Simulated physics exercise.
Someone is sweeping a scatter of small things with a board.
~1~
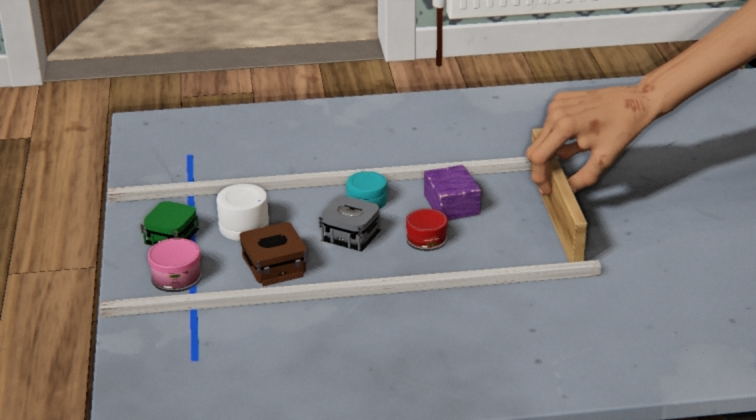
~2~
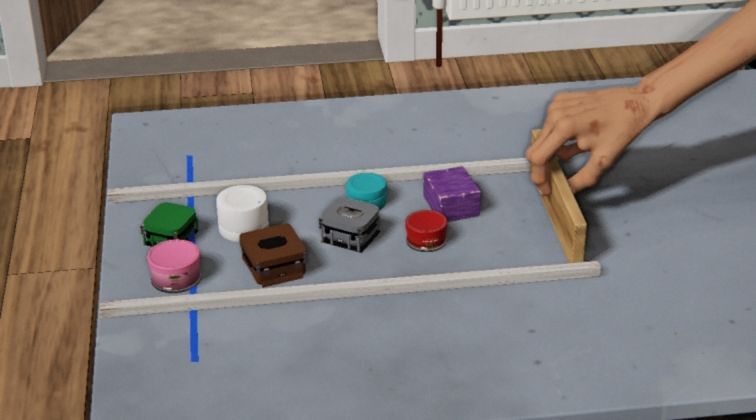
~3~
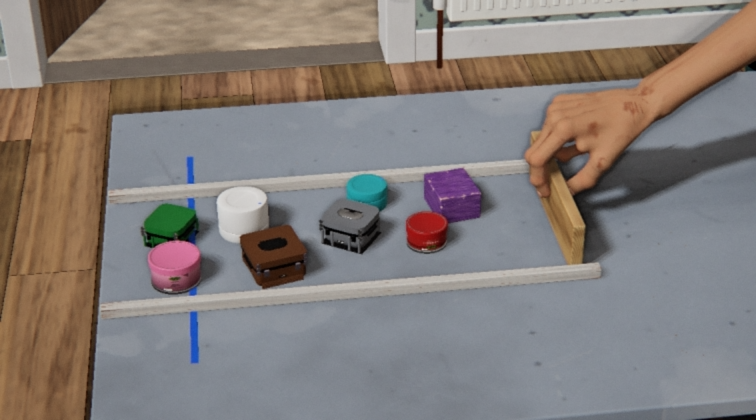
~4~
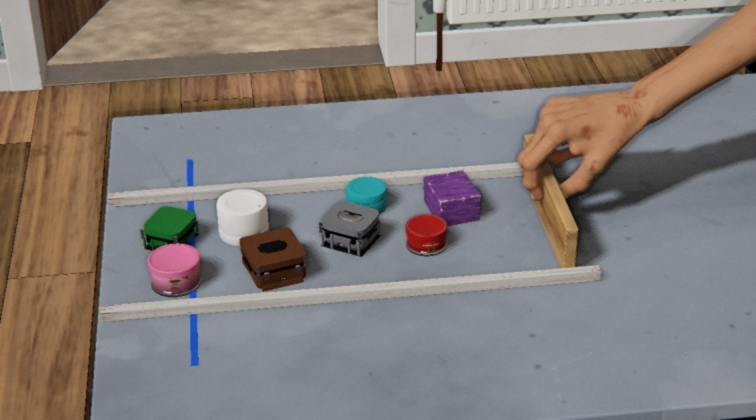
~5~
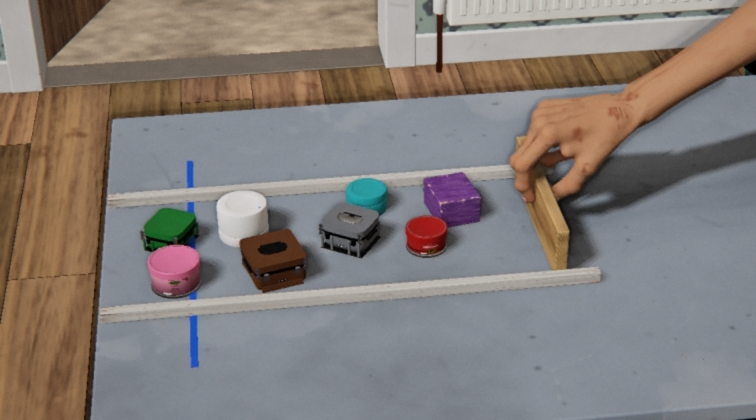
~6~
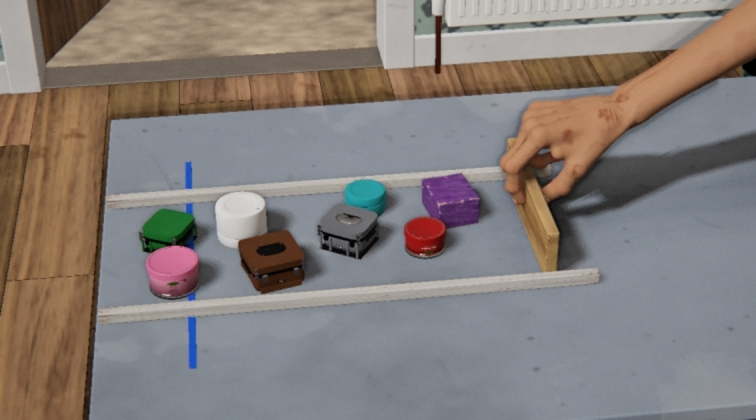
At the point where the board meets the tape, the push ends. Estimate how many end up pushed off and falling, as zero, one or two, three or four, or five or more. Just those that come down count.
Fallen: A lone one or a pair.
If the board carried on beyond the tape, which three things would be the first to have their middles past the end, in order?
Green case, white lid, pink tin.
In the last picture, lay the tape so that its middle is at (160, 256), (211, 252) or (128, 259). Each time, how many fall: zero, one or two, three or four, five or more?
Either three or four; one to two; 5 or more.
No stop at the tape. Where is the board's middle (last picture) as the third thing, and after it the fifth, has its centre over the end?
First roughly (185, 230), later roughly (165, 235).
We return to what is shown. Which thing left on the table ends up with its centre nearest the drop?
Answer: The pink tin.
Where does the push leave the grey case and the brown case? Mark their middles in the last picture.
Final centres, first then second: (130, 246), (163, 285).
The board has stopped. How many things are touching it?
It's 3 of them.
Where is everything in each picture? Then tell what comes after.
The first frame shows green case (171, 227); pink tin (175, 265); white lid (243, 212); board (557, 195); tape (192, 246).
The second frame shows pink tin (175, 266); purple block (452, 194).
The third frame shows white lid (243, 214); brown case (274, 257).
The fourth frame shows green case (171, 231); turquoise lid (367, 197).
The fifth frame shows pink tin (175, 272); board (541, 203).
The sixth frame shows green case (169, 234); pink tin (173, 273); white lid (241, 220); board (531, 205); tape (190, 254).
Early on, none off yet; green case at rest near (169, 234); pink tin at rest near (173, 273); white lid at rest near (241, 220).
A while later, none off yet; green case travelled a little near (148, 237); pink tin at rest near (173, 273); white lid travelled about its own width near (195, 221).
Finally, the number that fall off is one or two; lost, white lid and green case.
